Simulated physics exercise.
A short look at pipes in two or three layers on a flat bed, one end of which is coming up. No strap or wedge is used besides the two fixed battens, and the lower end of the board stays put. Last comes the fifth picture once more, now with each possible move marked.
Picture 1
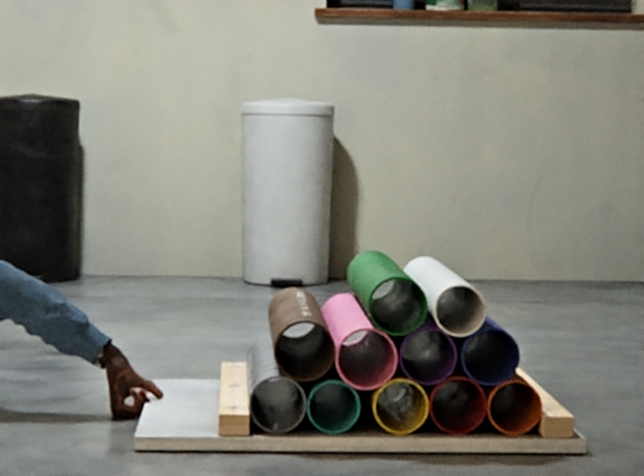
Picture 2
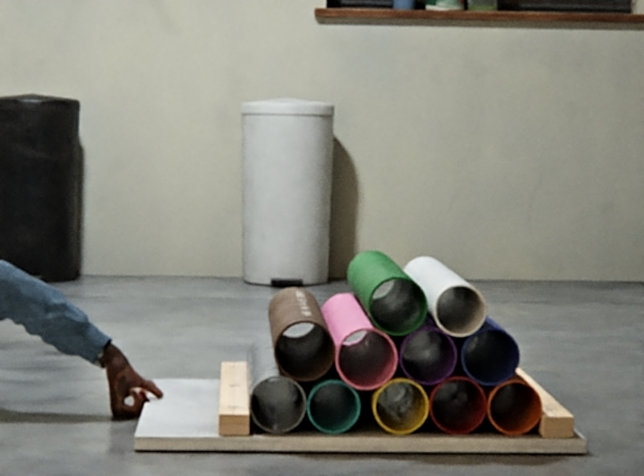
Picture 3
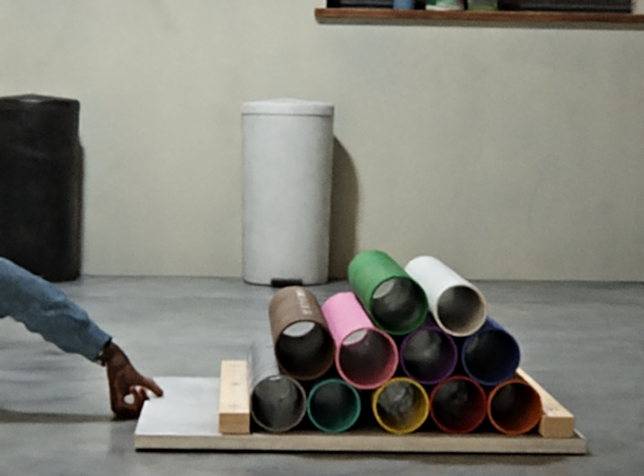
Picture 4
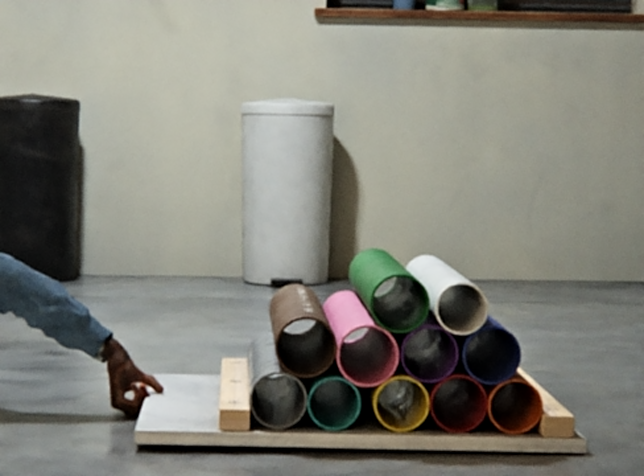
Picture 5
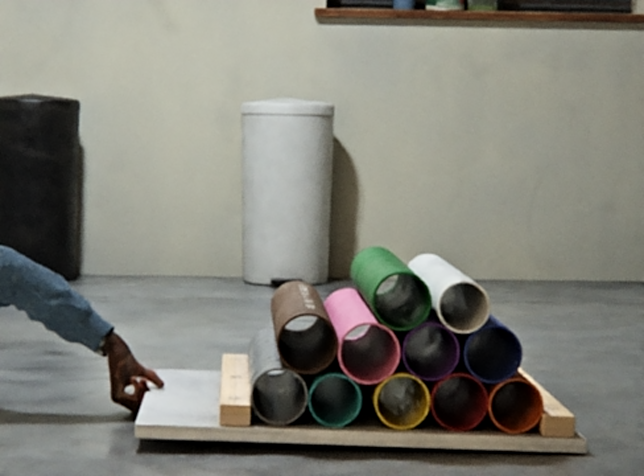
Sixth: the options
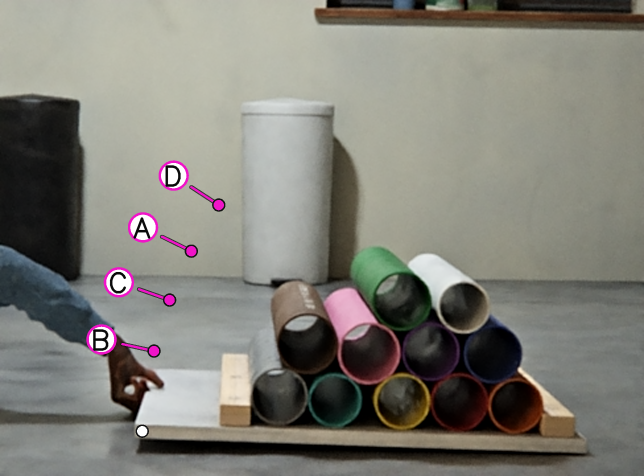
On a grey concrete floor, a hand at the left gripped the end of a flat board stacked with colourful pipes between wooden blocks, then raised that end very slightly, the pile staying together.
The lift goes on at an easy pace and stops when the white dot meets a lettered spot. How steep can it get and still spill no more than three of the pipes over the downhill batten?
At most to C.
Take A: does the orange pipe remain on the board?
The orange pipe: Yes.
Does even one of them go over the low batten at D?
Yes.
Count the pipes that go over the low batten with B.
The count is none.
On the marked copy, A at (191, 251); B at (154, 351); C at (170, 300); D at (219, 205); the white dot at (142, 431).
With C. Early on, board at 14°.
Further on, board at 19°.
At the end, board at 19°, none over the low batten.
As for the rest, A six over the low batten; B none over the low batten; D six over the low batten.
